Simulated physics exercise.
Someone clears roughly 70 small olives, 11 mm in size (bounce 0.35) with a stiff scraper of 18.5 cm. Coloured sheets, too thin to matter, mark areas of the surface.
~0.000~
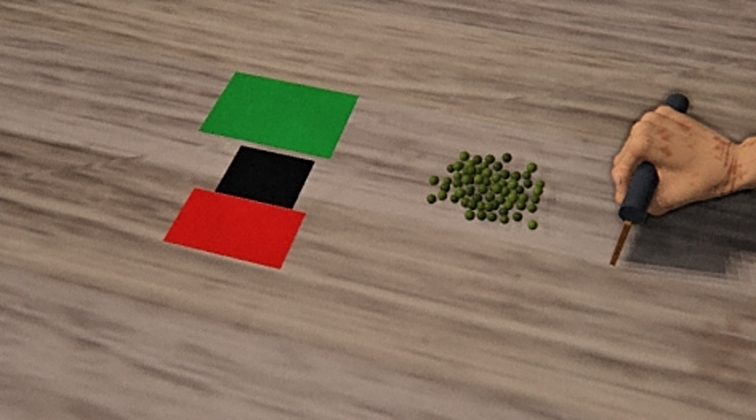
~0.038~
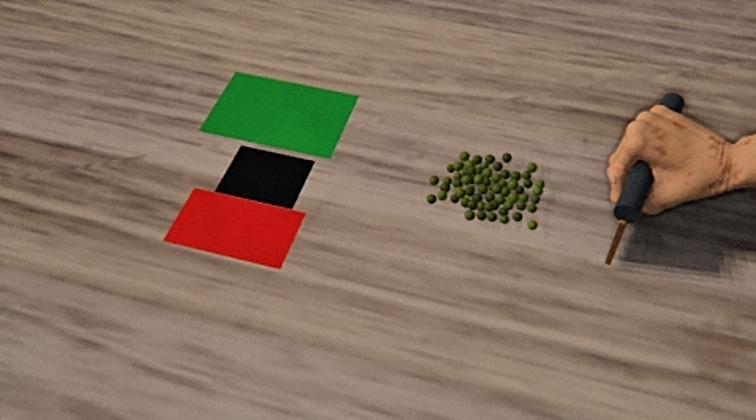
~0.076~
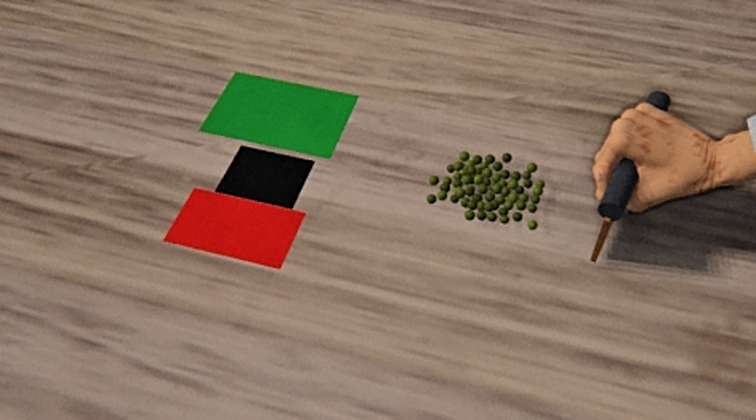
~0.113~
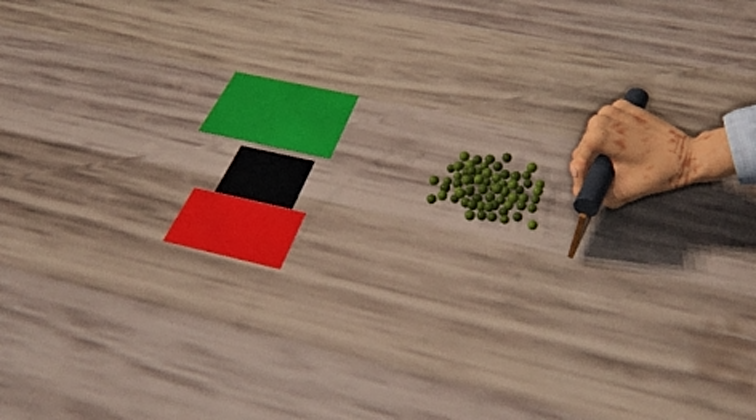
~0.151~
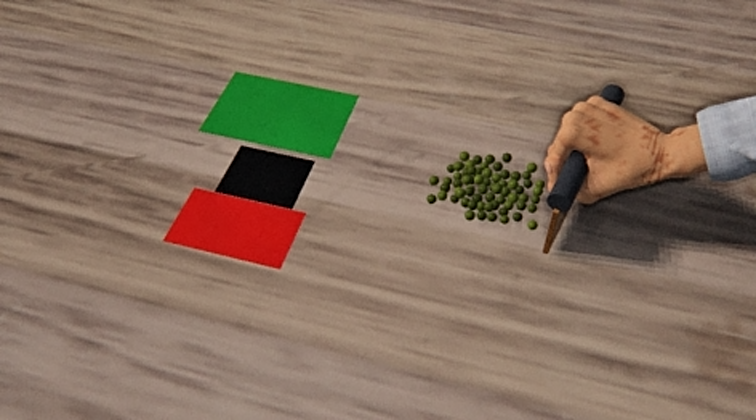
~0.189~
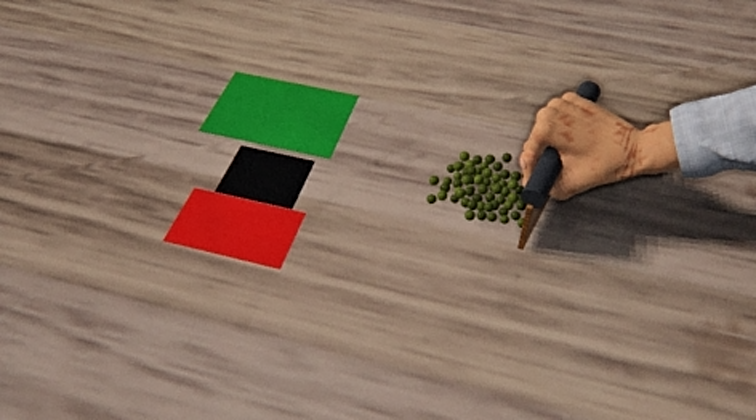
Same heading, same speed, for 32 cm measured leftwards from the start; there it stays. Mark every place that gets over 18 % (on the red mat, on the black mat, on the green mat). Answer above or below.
Red mat: Below, black mat: Above, green mat: Above.
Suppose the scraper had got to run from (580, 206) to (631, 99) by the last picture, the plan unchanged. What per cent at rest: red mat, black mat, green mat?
Red mat 0, black mat 0, green mat 20.
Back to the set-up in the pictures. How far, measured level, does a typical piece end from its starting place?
Roughly 24 cm.
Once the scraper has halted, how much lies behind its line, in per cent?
Some 0 per cent.
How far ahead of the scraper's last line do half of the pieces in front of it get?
Roughly 6 cm.
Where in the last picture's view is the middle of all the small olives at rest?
Around (289, 144).
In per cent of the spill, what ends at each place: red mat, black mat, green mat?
Red mat 5; black mat 30; green mat 45.
After 0.40 s, scraper 23 cm from its start, spill 15 cm wide; off the mats 100 %.
After 0.61 s, scraper 32 cm from its start, spill 19 cm wide; red mat 5 %, black mat 35 %, green mat 45 %, off the mats 15 %.
After 0.79 s, scraper 32 cm from its start, spill 21 cm wide; red mat 5 %, black mat 35 %, green mat 45 %, off the mats 15 %.
In the end, at 1.1 s, red mat 5 %, black mat 30 %, green mat 45 %, off the mats 15 %.
